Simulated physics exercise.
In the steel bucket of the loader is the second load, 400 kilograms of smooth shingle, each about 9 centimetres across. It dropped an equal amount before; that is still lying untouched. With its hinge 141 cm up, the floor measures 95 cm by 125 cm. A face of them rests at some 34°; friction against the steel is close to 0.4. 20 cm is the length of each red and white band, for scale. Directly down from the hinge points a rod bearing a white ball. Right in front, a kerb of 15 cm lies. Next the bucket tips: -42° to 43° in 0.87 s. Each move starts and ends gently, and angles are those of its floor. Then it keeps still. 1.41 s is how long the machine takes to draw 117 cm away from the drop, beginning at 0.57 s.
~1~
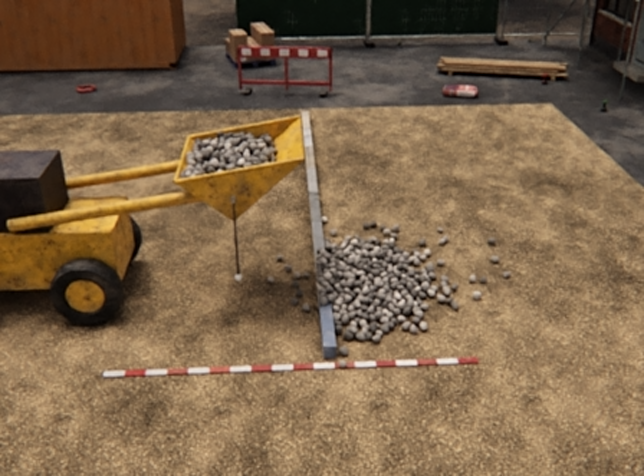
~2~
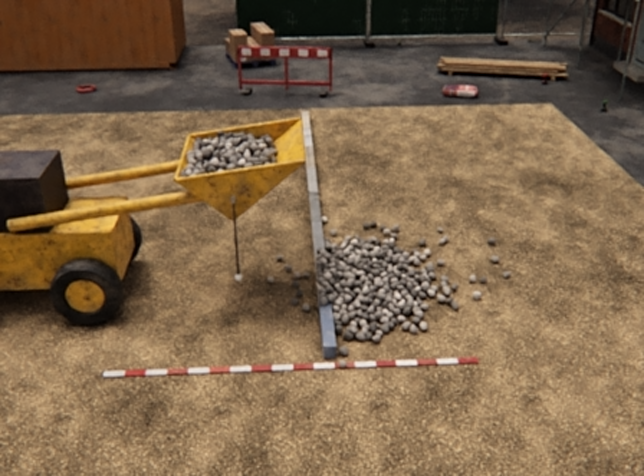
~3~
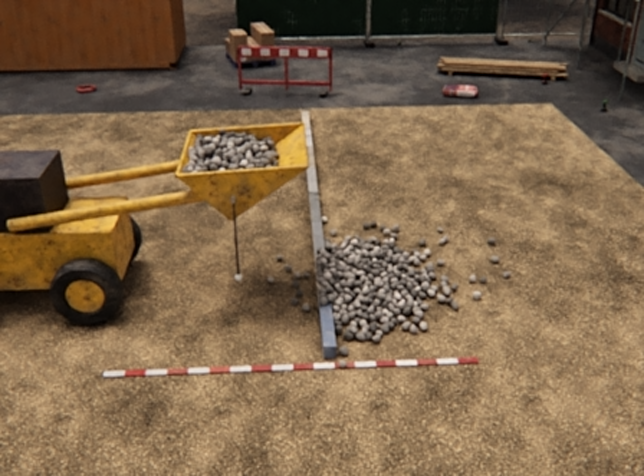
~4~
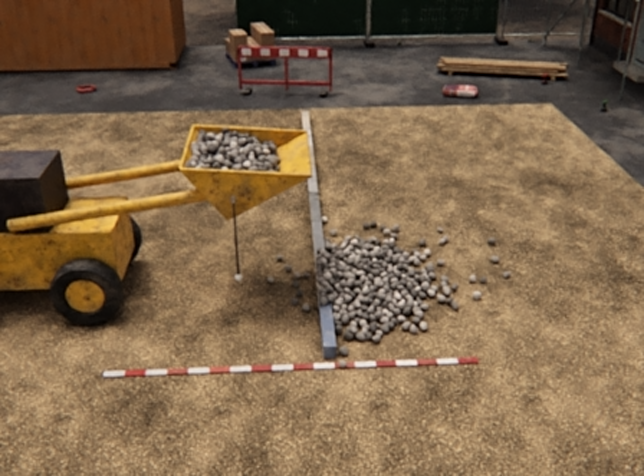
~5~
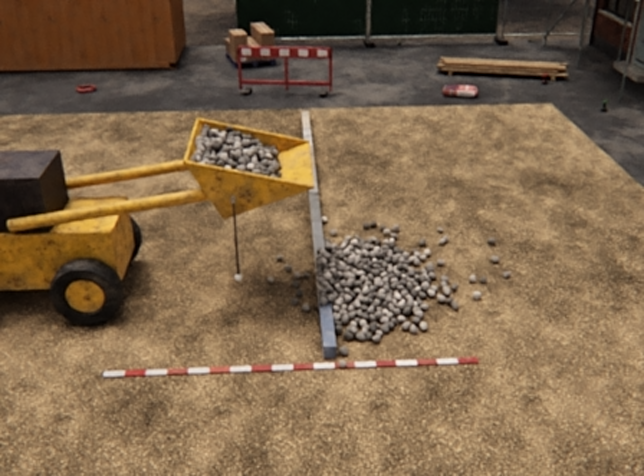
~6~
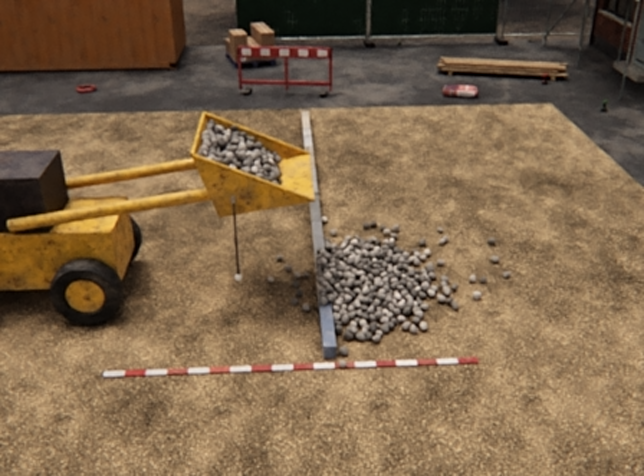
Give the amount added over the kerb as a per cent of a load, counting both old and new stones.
About 4 per cent of a load.
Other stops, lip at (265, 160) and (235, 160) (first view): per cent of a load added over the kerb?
First place about 0 %, second about 0 %.
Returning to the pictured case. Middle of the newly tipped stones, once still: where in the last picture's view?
The middle lies near (287, 280) in the last picture.
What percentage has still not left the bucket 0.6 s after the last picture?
It holds some 50 percent.
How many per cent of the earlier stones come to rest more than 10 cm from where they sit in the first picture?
Roughly 0 percent.
Then, 0.3 s after the last picture the floor is at 29°; in per cent of one load, 100 in the bucket, 6 on this side of the kerb, 94 over the kerb; the foremost stones are at (476, 261).
Then, 0.6 s after the last picture the floor is at 43°; in per cent of one load, 50 in the bucket, 56 on this side of the kerb, 94 over the kerb; the foremost stones are at (476, 261).
Then, 2.1 s after the last picture the floor is at 43°; in per cent of one load, 0 in the bucket, 102 on this side of the kerb, 98 over the kerb; the foremost stones are at (475, 265).
Then, 4.8 s after the last picture the floor is at 43°; in per cent of one load, 0 in the bucket, 102 on this side of the kerb, 98 over the kerb; the foremost stones are at (477, 264). Net gain over the kerb, 4.
